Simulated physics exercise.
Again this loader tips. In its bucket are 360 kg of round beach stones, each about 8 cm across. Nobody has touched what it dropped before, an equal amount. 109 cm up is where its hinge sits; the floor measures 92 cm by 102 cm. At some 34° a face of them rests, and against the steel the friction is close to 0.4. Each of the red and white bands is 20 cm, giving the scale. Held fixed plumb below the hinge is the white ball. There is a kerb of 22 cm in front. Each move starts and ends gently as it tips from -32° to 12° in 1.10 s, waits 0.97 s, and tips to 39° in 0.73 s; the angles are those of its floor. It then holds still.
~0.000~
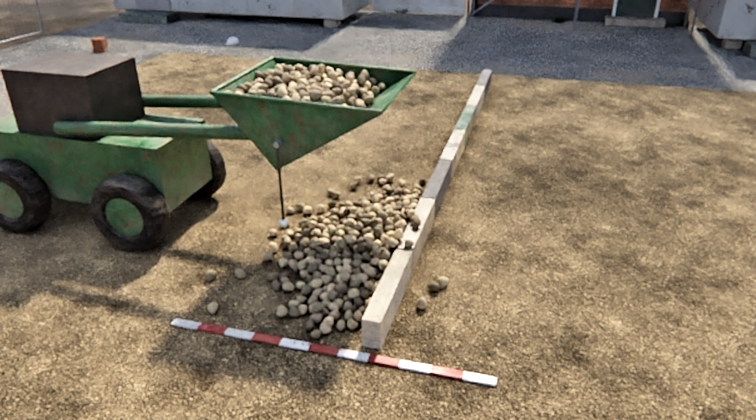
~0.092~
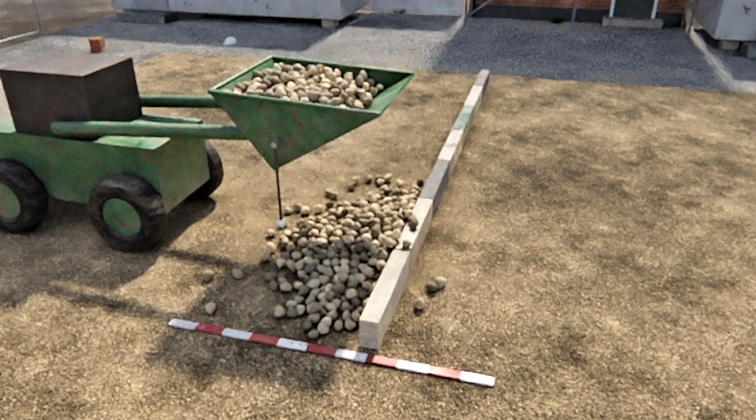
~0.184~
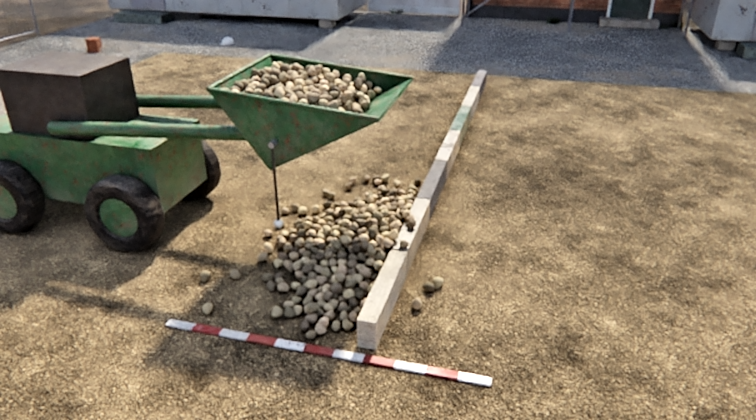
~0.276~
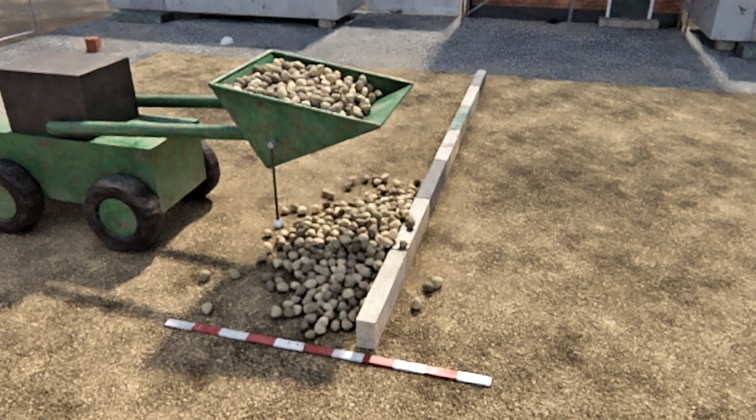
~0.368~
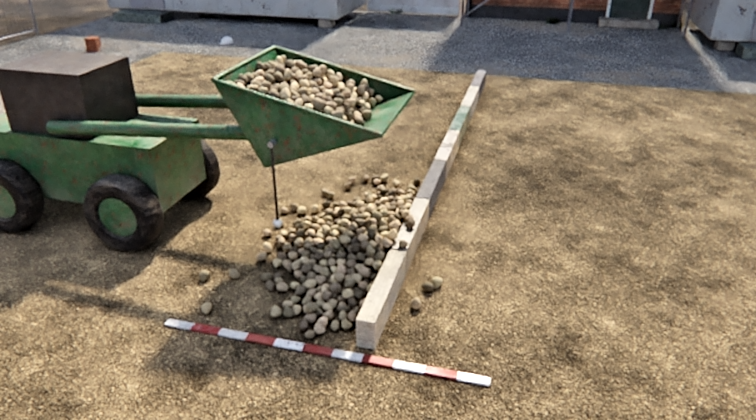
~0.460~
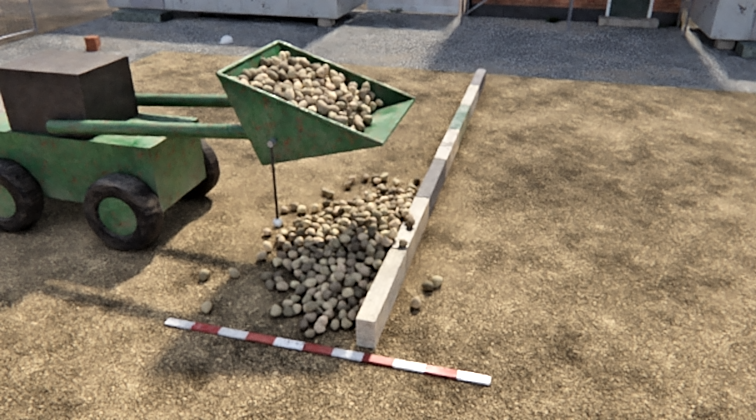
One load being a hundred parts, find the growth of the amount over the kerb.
A growth of about 65 parts in a hundred.
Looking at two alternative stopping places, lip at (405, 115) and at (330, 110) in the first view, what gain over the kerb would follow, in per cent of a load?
Near 90 in a hundred first, near 15 in a hundred second.
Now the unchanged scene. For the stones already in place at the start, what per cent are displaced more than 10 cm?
Close to 0 in a hundred of them.
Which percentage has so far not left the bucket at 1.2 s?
About 95 percent.
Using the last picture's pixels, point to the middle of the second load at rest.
Their middle rests near (430, 245).
After 0.8 s the floor is at 5°; in per cent of one load, 100 in the bucket, 99 on this side of the kerb, 1 over the kerb; the foremost stones are at (413, 248).
After 1.2 s the floor is at 12°; in per cent of one load, 97 in the bucket, 102 on this side of the kerb, 1 over the kerb; the foremost stones are at (415, 237).
After 3.2 s the floor is at 39°; in per cent of one load, 1 in the bucket, 137 on this side of the kerb, 62 over the kerb; the foremost stones are at (586, 233).
After 5.8 s the floor is at 39°; in per cent of one load, 0 in the bucket, 134 on this side of the kerb, 66 over the kerb; the foremost stones are at (586, 233). Net gain over the kerb, 65.
